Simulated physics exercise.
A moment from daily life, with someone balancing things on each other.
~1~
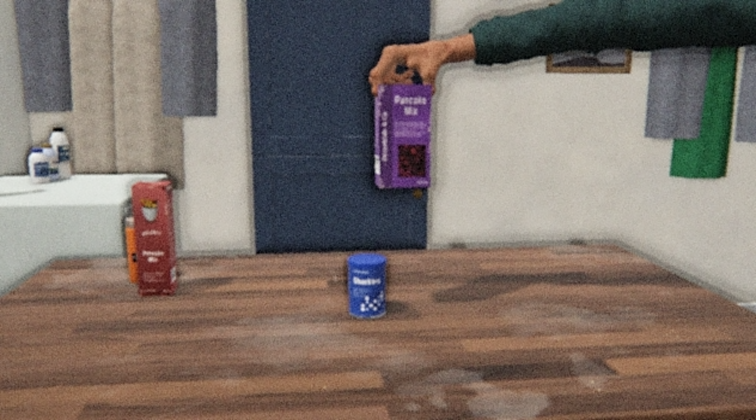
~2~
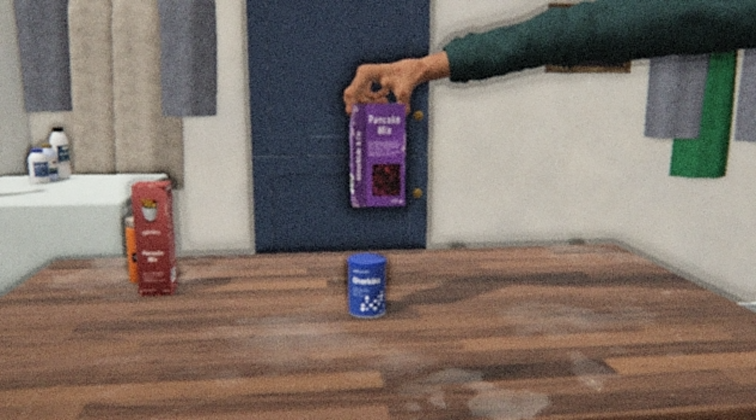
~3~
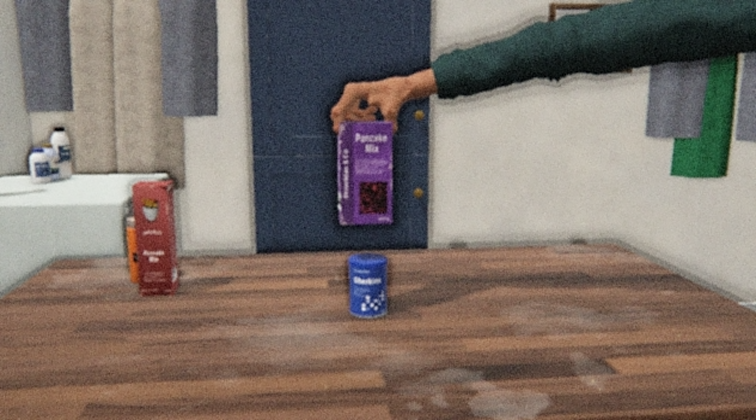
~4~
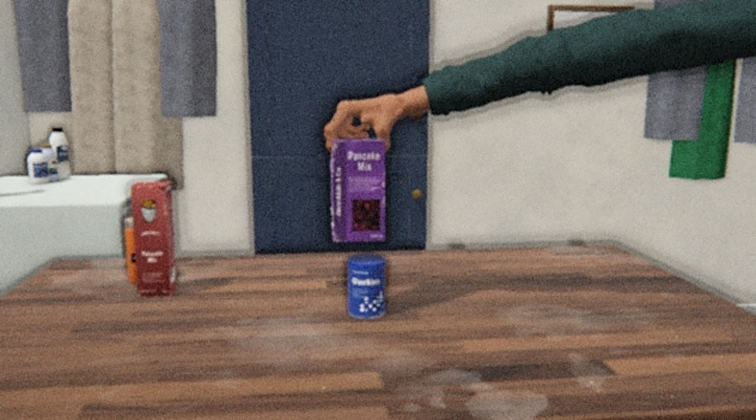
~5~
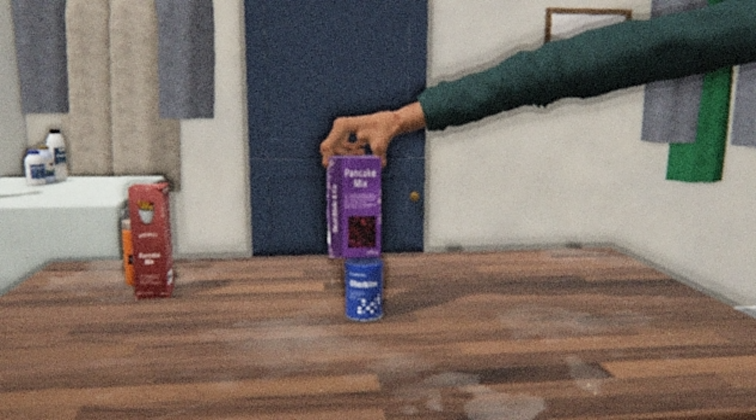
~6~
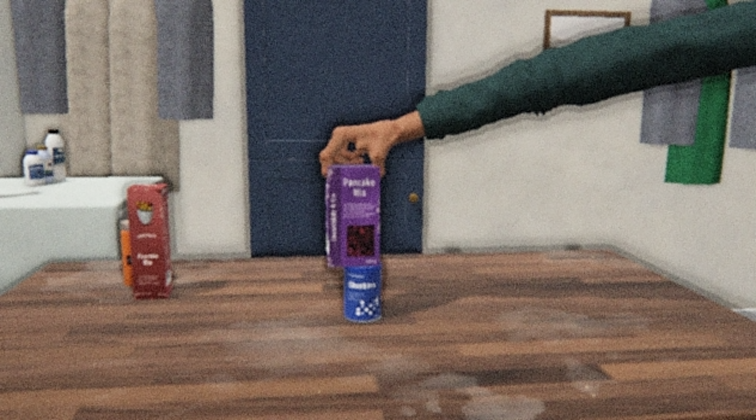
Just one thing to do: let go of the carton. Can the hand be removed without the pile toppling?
Yes, the pile stays balanced.
Then, 0.90 s on from there, no change.
Then, 2.00 s on from there, purple carton resting near (353, 215).
In the end, all 4 unmoved. At the end, from the last picture's camera, purple carton near (353, 215). The pile keeps its balance.
